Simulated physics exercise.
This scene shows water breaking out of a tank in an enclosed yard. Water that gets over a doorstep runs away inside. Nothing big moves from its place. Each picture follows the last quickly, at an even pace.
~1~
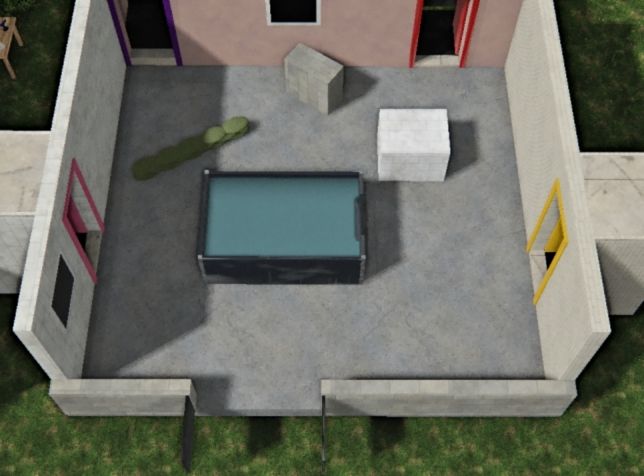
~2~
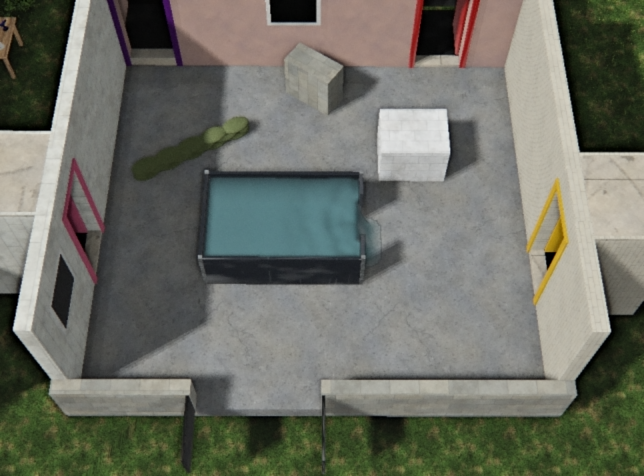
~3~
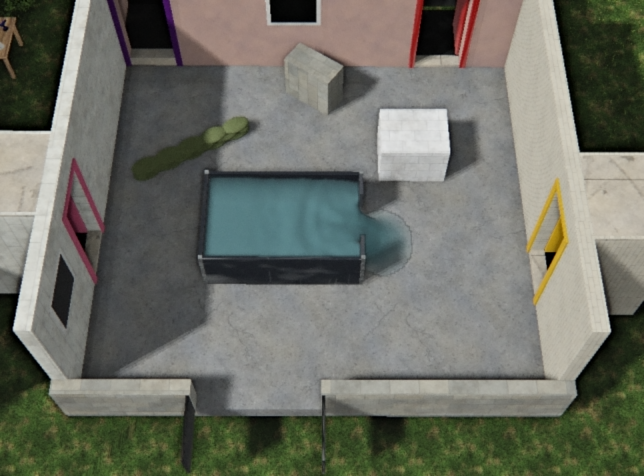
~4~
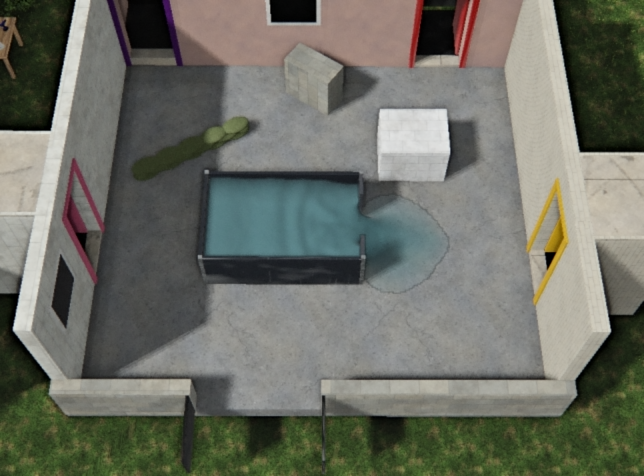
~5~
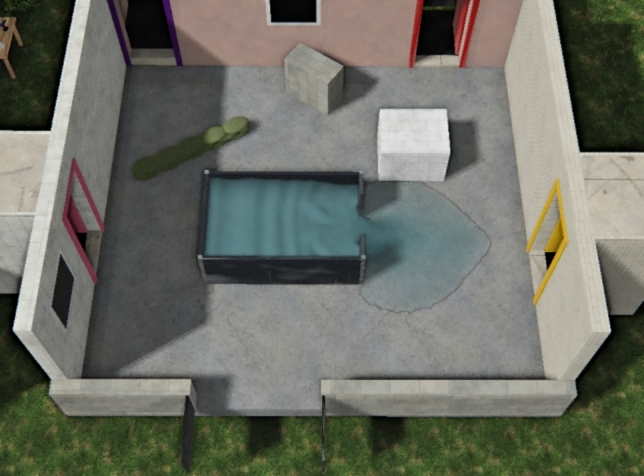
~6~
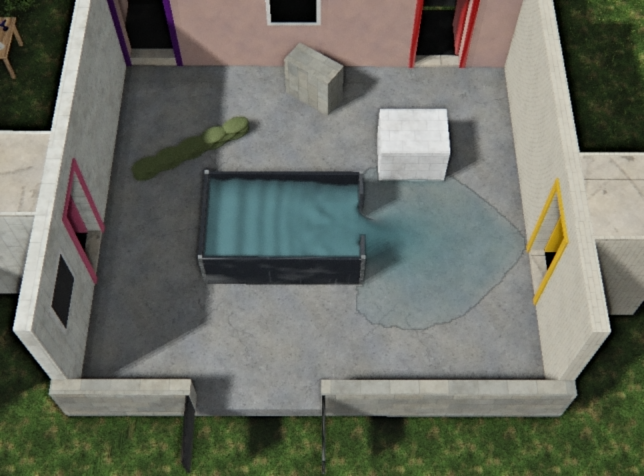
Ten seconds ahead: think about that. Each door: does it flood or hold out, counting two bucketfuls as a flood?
The red door exceeds two buckets. The yellow door exceeds two buckets. The purple door does not exceed two buckets. The pink door does not exceed two buckets.
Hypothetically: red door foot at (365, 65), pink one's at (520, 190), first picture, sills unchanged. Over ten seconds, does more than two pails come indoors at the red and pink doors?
What happens next: The red one falls below the limit, and the pink one overflows.
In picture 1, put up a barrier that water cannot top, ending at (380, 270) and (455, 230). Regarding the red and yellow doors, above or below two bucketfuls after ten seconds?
My take: The red door tops the mark, but the yellow door remains below the mark.
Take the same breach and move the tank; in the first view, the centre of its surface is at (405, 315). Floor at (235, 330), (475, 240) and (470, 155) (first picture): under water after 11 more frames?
Going through them in turn: Still bare, waterlogged and waterlogged.
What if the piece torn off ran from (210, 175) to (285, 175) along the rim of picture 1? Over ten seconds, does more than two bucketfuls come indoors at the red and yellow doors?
Going door by door: The red one gets too much, and the yellow one stays safe.
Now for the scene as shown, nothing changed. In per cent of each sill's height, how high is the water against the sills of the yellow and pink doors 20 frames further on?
About 160 %, then 0 %.
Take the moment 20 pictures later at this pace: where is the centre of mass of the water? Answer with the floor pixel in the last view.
I'd say around (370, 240).
A moment on, water covers 20 % of the floor; the red door not reached, the yellow door over two buckets in, the purple door not reached, the pink door not reached.
Next, water covers 25 % of the floor; the red door not reached, the yellow door far over two buckets in, the purple door not reached, the pink door not reached.
Then, water covers 35 % of the floor; the red door under two buckets in, the yellow door far over two buckets in, the purple door not reached, the pink door not reached.
Later, water covers 70 % of the floor; the red door over two buckets in, the yellow door far over two buckets in, the purple door not reached, the pink door not reached.
In the end, water covers 90 % of the floor; the red door far over two buckets in, the yellow door far over two buckets in, the purple door wet at the sill, nothing in, the pink door wet at the sill, nothing in.
